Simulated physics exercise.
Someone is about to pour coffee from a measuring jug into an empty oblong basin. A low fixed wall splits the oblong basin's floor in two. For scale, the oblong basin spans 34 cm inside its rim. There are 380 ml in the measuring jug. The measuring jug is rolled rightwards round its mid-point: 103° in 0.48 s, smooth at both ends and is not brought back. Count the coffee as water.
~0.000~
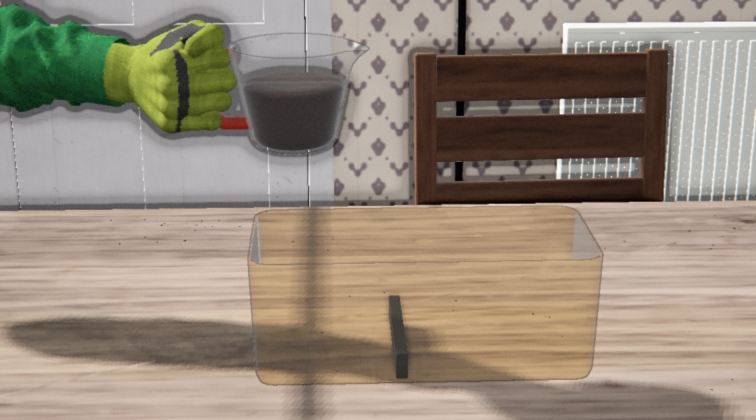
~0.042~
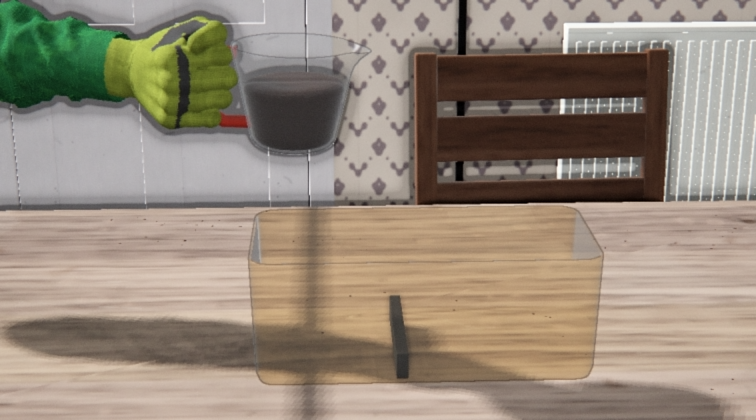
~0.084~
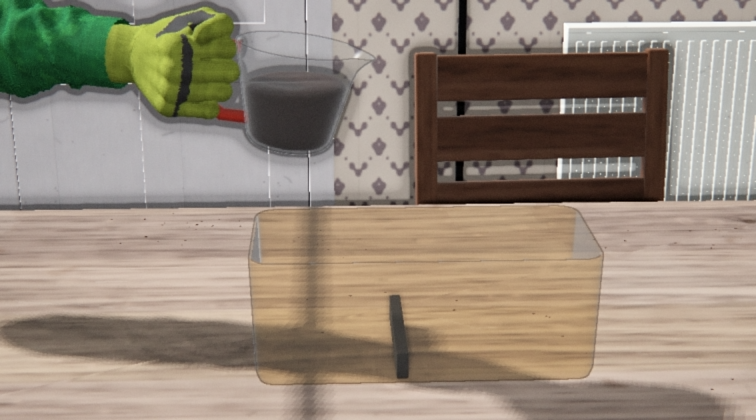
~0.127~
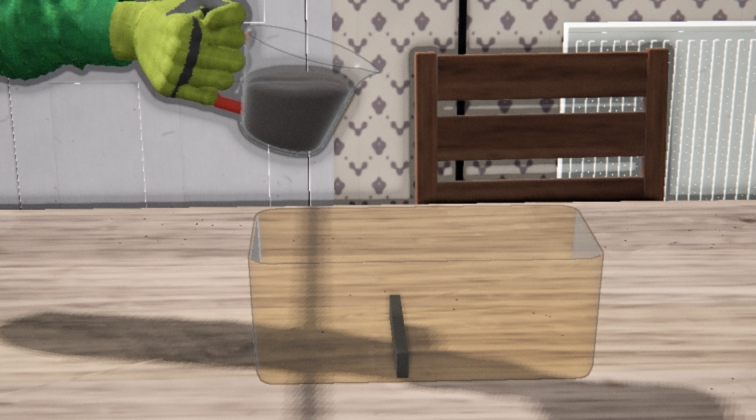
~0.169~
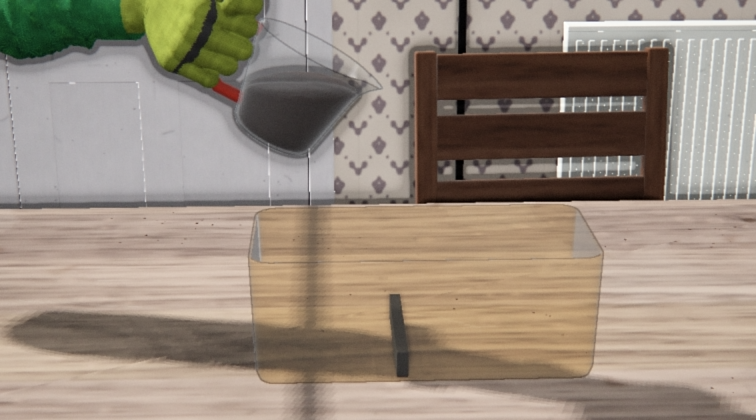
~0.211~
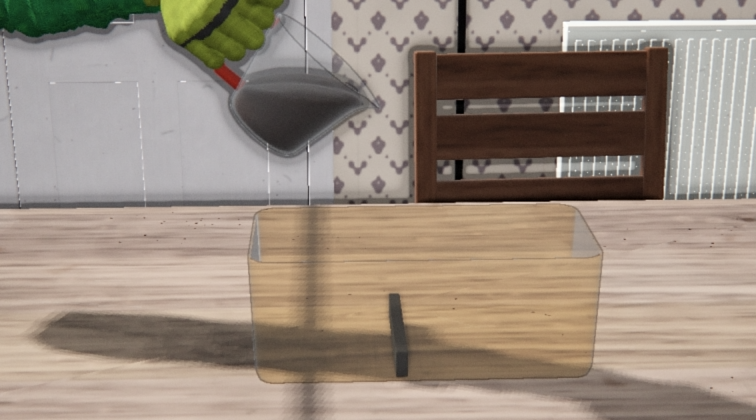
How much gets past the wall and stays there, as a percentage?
Roughly 77 per cent is past the wall.
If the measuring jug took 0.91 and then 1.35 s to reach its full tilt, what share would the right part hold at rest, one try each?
First 80, then 80 per cent.
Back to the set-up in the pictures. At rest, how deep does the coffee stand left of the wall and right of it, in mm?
Some 4 mm on the left and 10 mm on the right.
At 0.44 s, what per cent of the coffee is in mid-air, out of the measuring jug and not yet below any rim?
Near 38 in a hundred.
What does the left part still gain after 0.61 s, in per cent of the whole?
Some 2 per cent.
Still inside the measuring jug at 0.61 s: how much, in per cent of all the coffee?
Some 5 per cent.
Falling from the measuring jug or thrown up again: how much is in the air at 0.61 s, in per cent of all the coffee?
About 9 per cent.
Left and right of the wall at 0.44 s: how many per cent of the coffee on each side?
Some 6 per cent left and 18 right.
Then, 0.44 s in, the tilt is 101° and 38 per cent is still to pour, 6 is left of the wall and 18 right of it.
Then, 0.61 s in, the tilt is 103° and 5 per cent is still to pour, 20 is left of the wall and 67 right of it.
Then, 0.79 s in, the tilt is 103° and 0 per cent is still to pour, 20 is left of the wall and 78 right of it.
Then, 0.98 s in, the tilt is 103° and 0 per cent is still to pour, 22 is left of the wall and 77 right of it.
Finally, 22 per cent lies left of the wall, 77 right of it and 1 outside.
